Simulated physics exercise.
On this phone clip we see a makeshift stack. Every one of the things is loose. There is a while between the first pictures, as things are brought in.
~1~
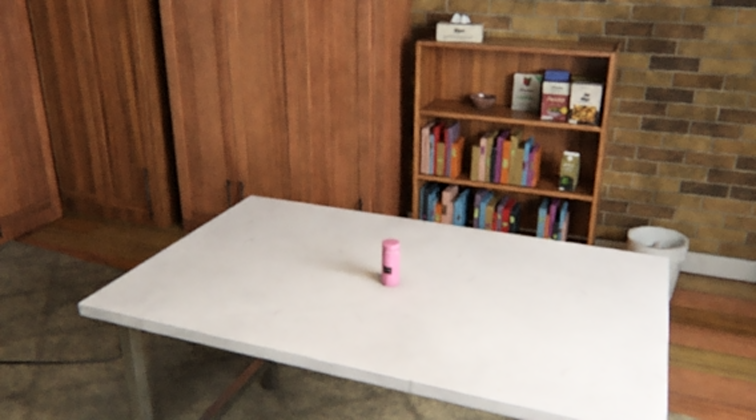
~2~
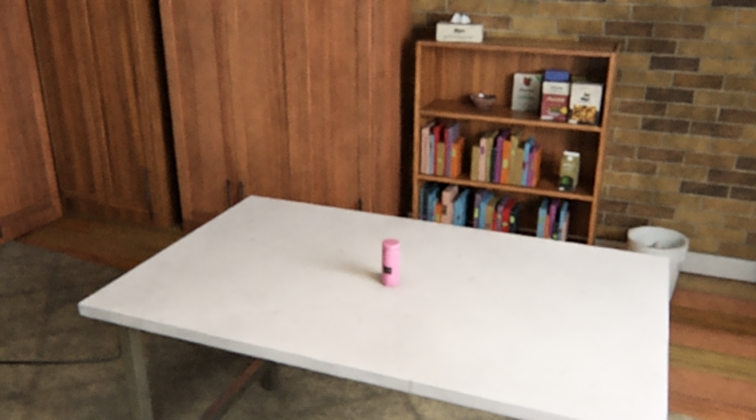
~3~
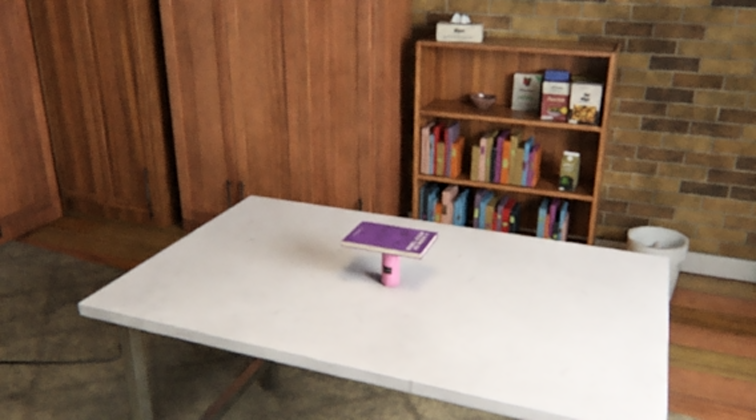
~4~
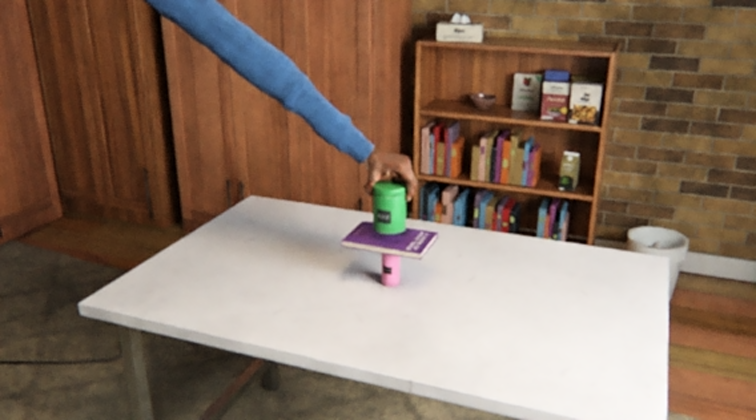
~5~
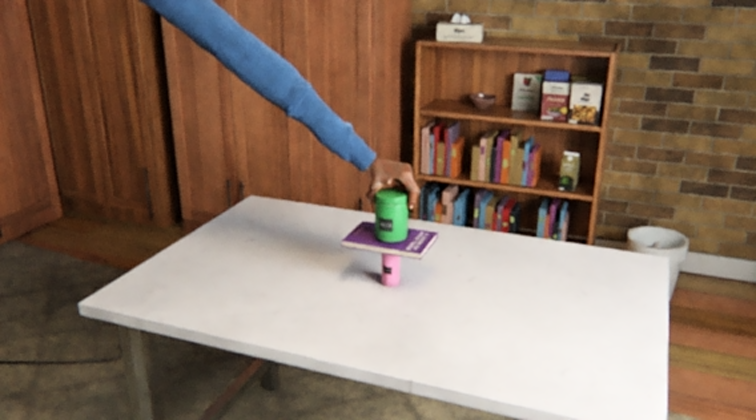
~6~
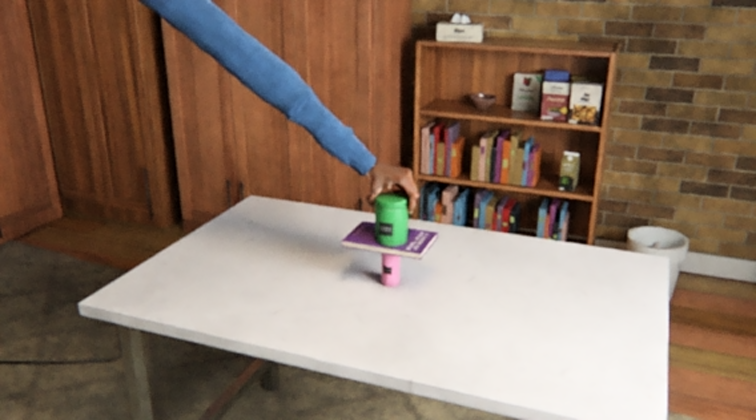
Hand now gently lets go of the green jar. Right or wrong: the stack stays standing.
Right.
Then, 0.20 s after the last picture, nothing has stirred.
Then, 0.40 s after the last picture, green jar resting near (391, 219).
At rest, all 3 in place. Seen from the same camera at the end, green jar near (391, 219). The stack holds.
